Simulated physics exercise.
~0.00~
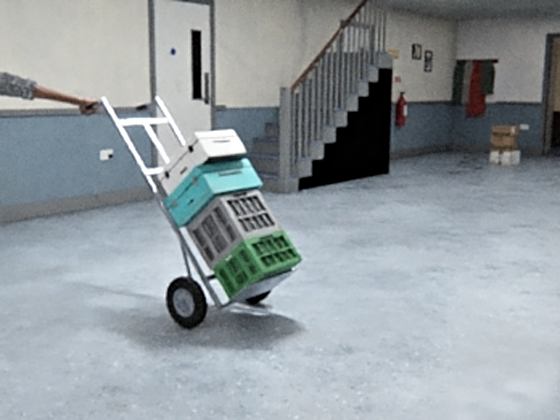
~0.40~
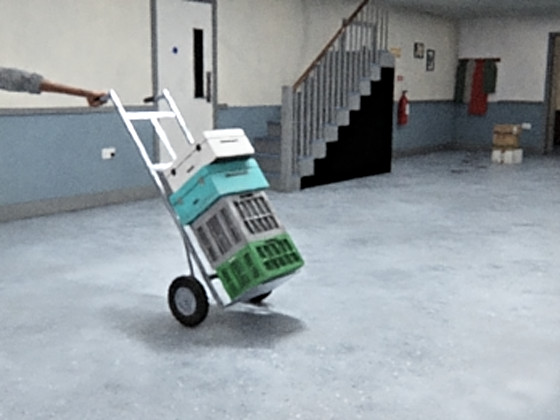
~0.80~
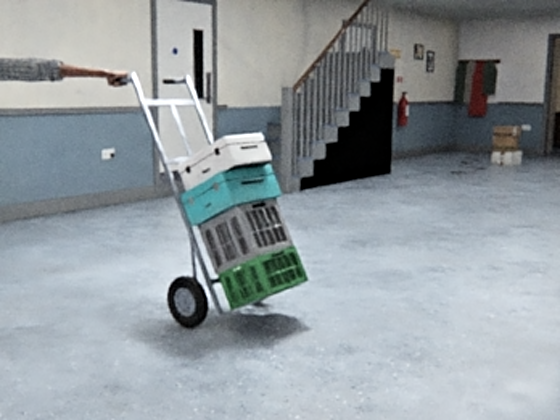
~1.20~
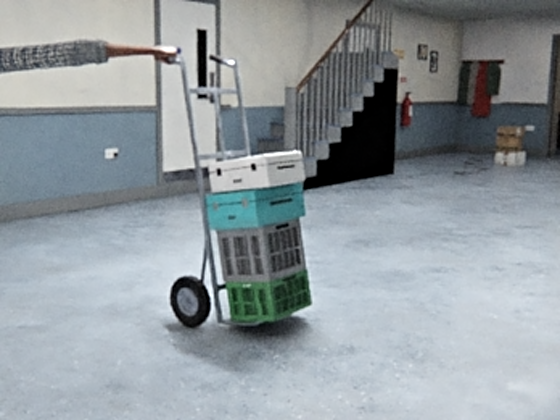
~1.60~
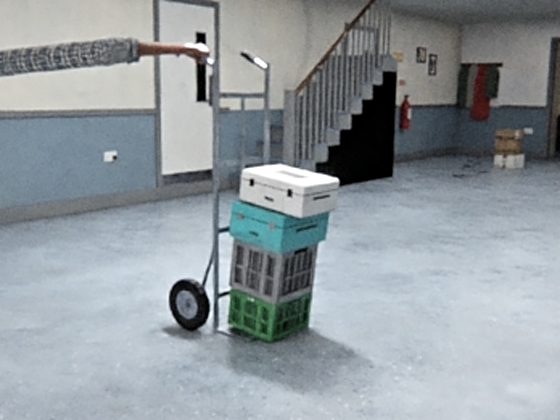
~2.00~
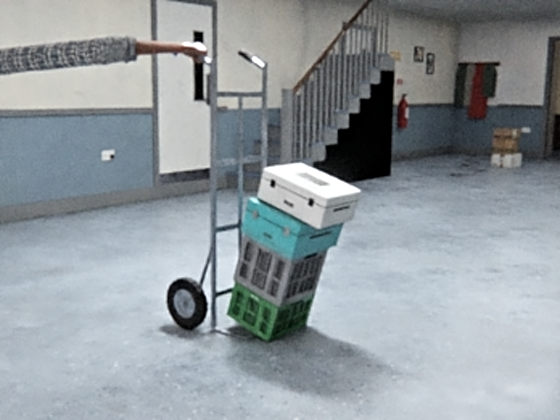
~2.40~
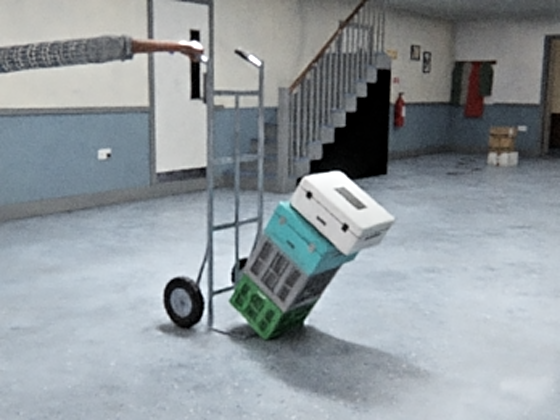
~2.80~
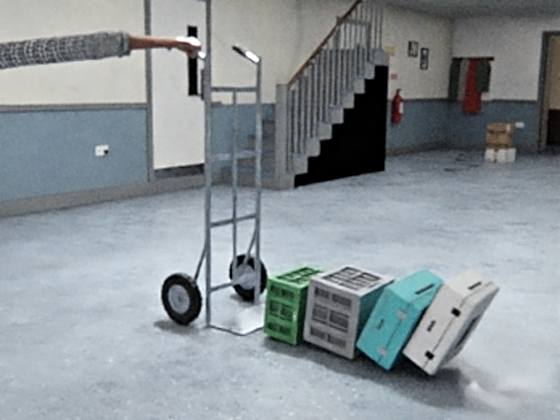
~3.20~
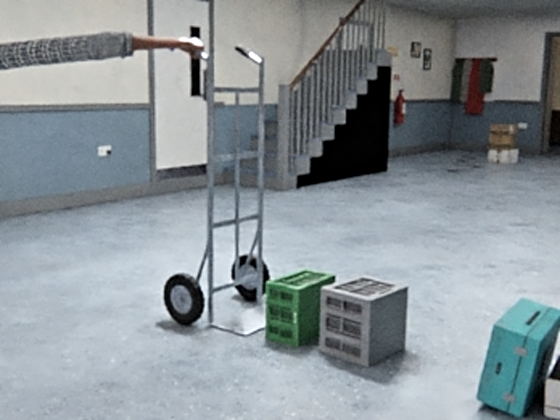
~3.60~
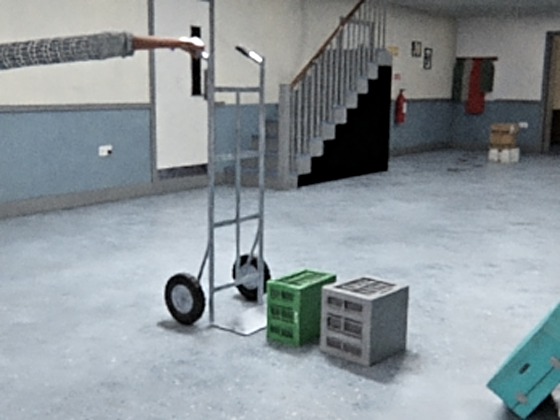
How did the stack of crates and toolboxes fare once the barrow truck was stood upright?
None of it stayed stacked. The green crate tipped over at the foot of the truck, the grey crate came down beside it, and the turquoise and white toolboxes tumbled away to the right.
